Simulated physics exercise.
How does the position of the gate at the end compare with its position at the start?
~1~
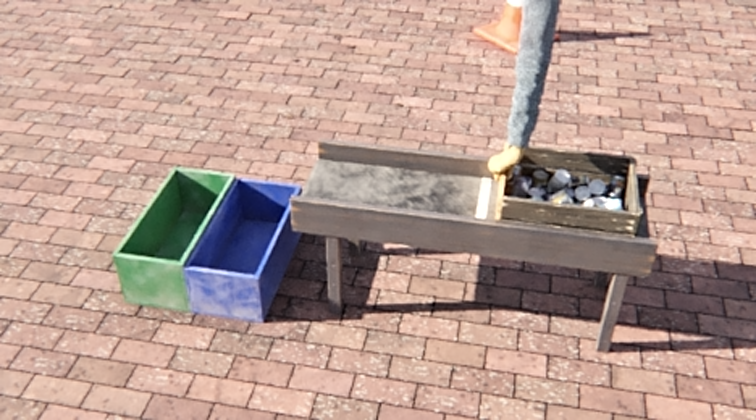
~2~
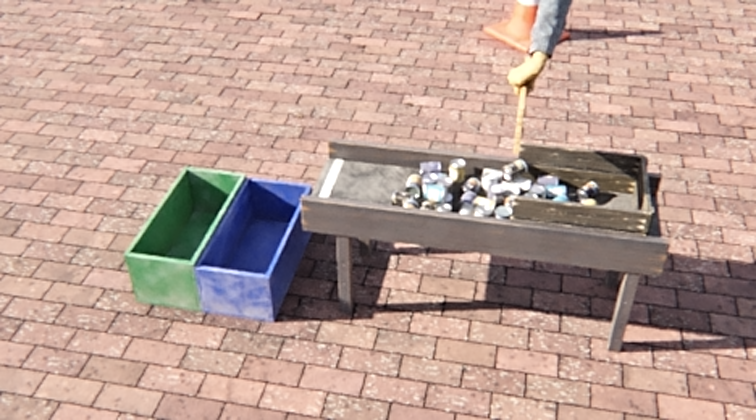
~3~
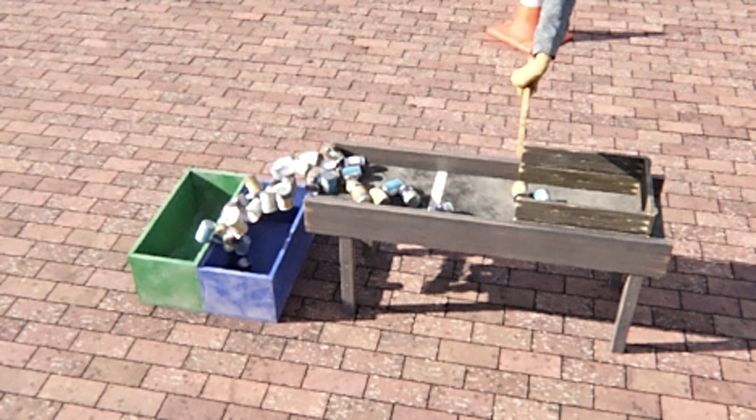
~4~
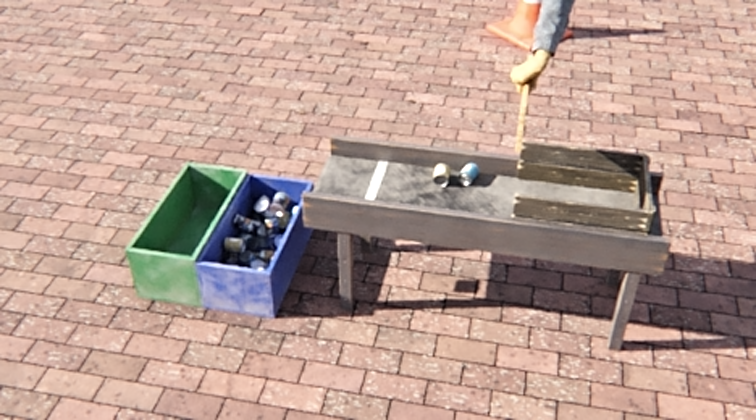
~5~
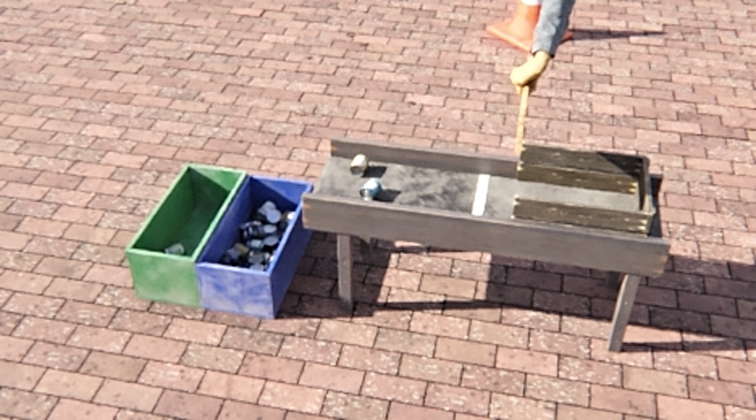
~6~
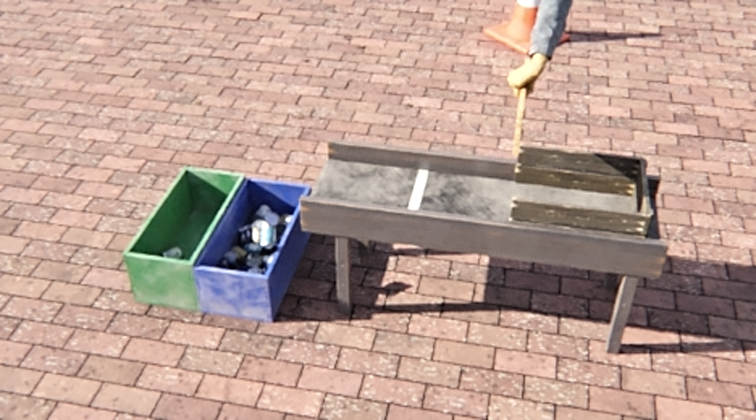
At the start the gate is down at the left end of the pen, closing it off, while at the end it is raised higher and held up by the gloved hand, leaving the pen open.
